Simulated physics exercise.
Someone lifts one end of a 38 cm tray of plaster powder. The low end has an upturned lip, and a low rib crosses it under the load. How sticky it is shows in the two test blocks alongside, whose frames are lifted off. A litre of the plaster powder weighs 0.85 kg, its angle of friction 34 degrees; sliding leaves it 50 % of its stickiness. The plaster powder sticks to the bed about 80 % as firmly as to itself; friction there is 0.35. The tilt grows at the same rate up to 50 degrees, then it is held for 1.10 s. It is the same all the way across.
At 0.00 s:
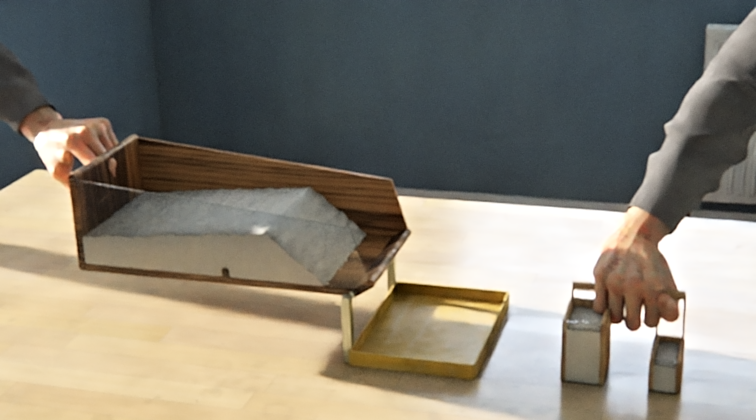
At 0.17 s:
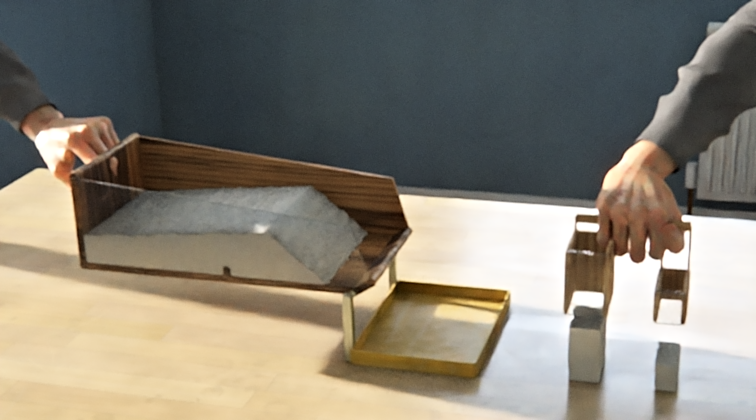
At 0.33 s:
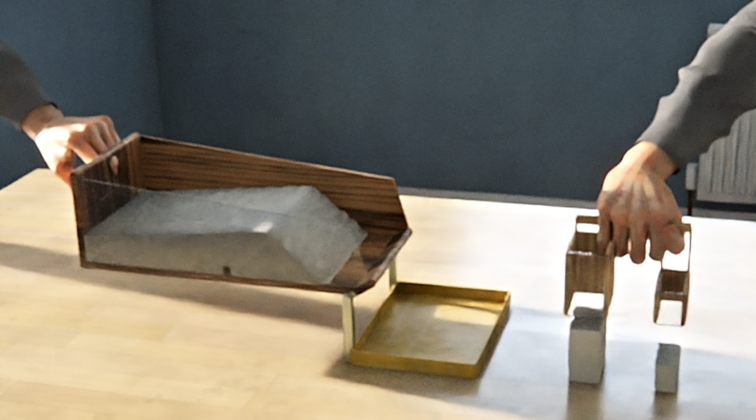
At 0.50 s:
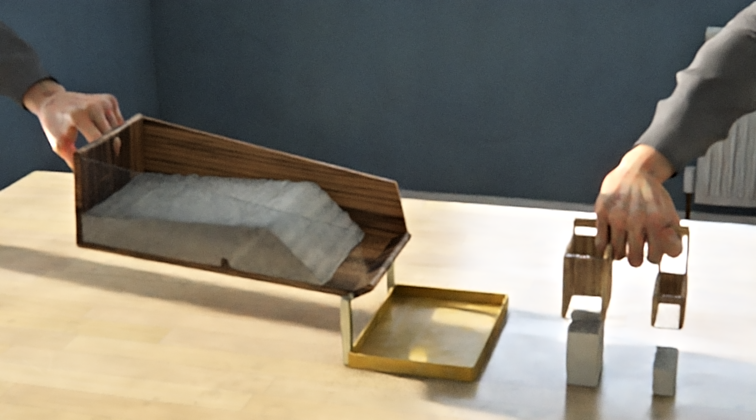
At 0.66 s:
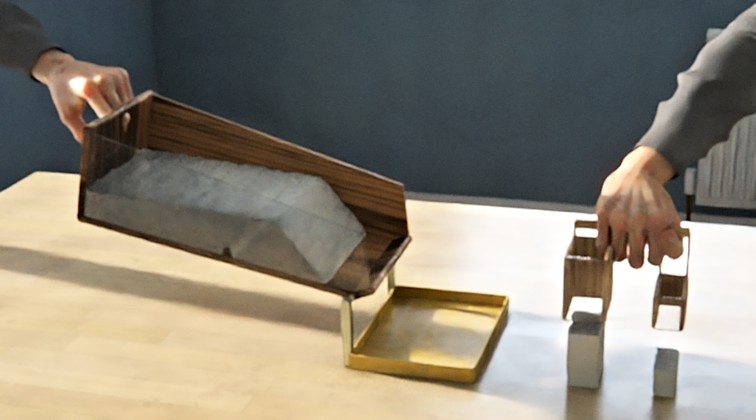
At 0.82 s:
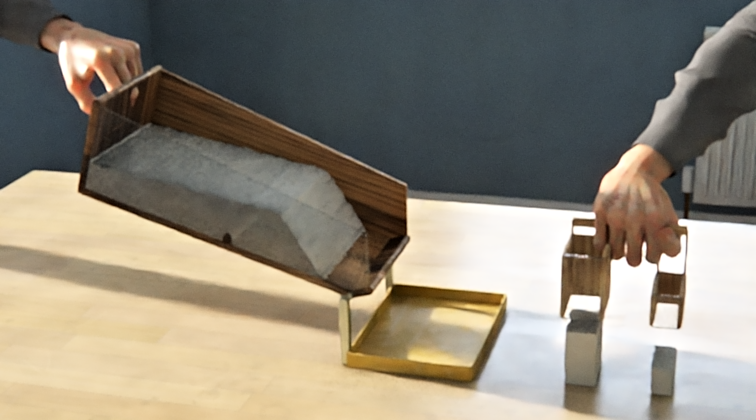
Two hands in grey sleeves work at a pale wooden table before a dark blue wall, seen from slightly above by a still camera. The left one holds a clear-fronted brown wooden tray of grey powder beside a low yellow tray, while the right grips two small wooden casings, lifting them off two pale blocks that stay standing. Then the left hand steadily raises its end of the tray, tilting the powder toward the right.
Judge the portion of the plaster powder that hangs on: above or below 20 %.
It comes out above 20 %.
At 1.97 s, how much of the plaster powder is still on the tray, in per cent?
Some 60 per cent.
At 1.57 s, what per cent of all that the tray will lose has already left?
About 0 %.
After 1.16 s, the tilt is 29 degrees and 100 % is on the bed.
After 1.57 s, the tilt is 43 degrees and 100 % is on the bed.
After 1.97 s, the tilt is 50 degrees and 59 % is on the bed.
After 2.37 s, the tilt is 50 degrees and 38 % is on the bed.
After 2.92 s, at the end, the tilt is 50 degrees and 31 % is on the bed.
